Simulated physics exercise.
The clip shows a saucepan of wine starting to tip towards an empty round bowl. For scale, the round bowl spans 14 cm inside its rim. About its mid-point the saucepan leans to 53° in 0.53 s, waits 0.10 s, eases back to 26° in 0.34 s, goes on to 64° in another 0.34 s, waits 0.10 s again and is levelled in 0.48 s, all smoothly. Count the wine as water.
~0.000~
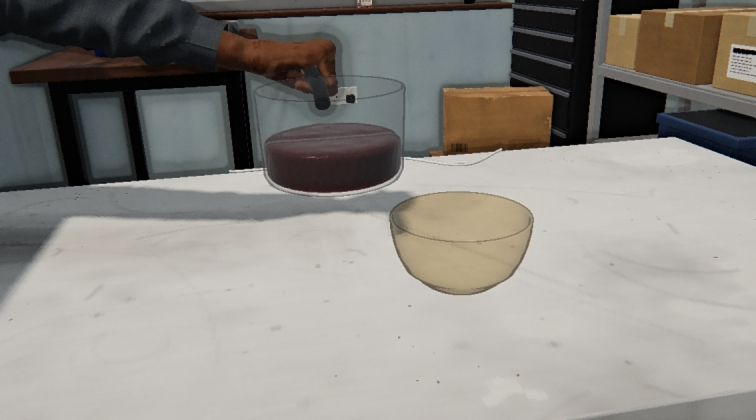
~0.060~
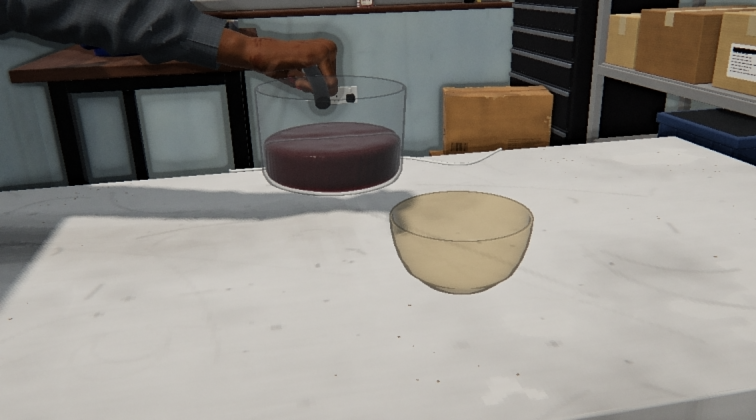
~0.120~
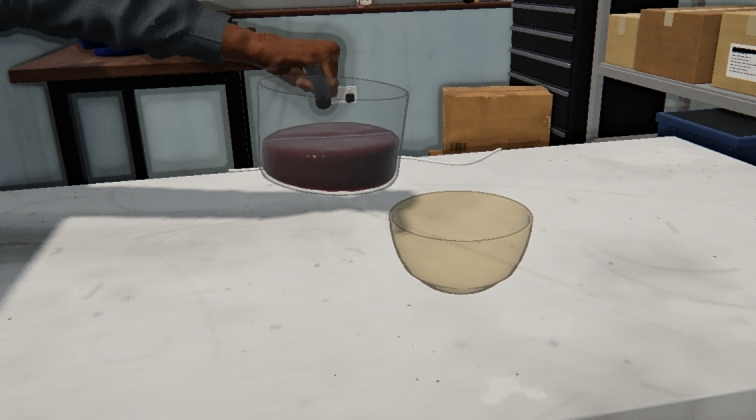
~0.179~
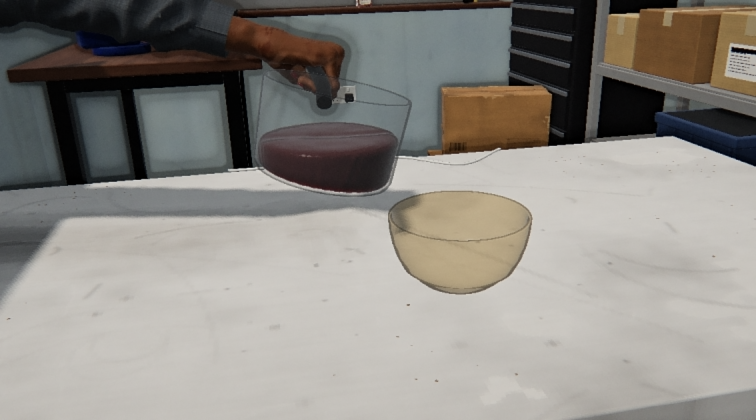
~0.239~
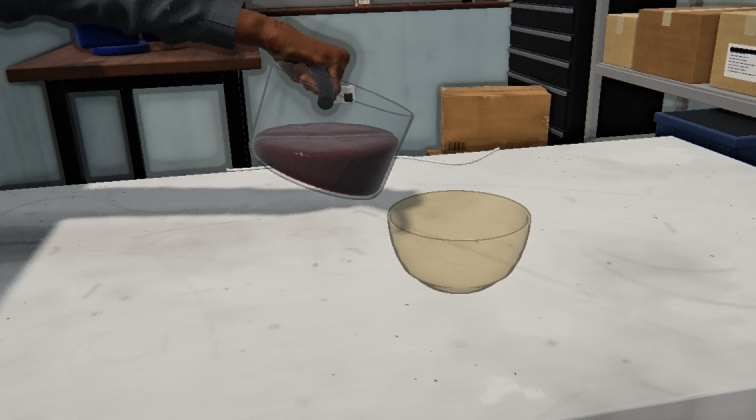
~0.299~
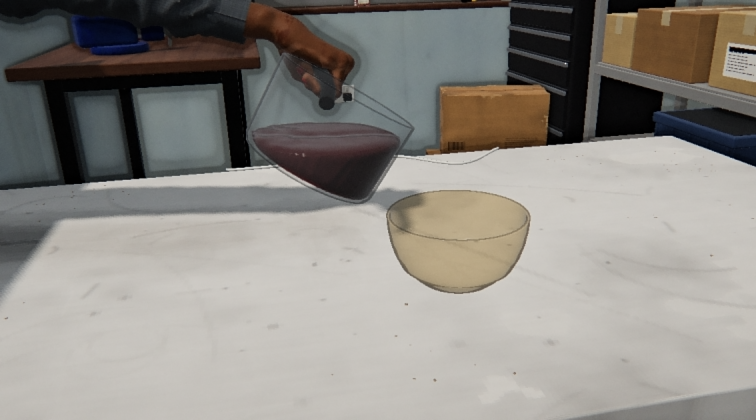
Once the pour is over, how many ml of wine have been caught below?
The round bowl gets roughly 240 ml.
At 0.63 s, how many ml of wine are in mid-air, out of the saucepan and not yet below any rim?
Close to 60 ml.
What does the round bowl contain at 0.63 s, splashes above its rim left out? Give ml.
Some 35 ml.
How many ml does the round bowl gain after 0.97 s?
Some 130 ml.
After 0.63 s the tilt is 53° and the round bowl has 35 ml, the saucepan 415 ml, and 0 ml is on the table top.
After 0.97 s the tilt is 26° and the round bowl has 105 ml, the saucepan 390 ml, and 5 ml is on the table top.
After 1.41 s the tilt is 64° and the round bowl has 150 ml, the saucepan 285 ml, and 10 ml is on the table top.
After 1.75 s the tilt is 12° and the round bowl has 240 ml, the saucepan 260 ml, and 10 ml is on the table top.
In the end the round bowl has 240 ml, the saucepan 260 ml, and 10 ml is on the table top.
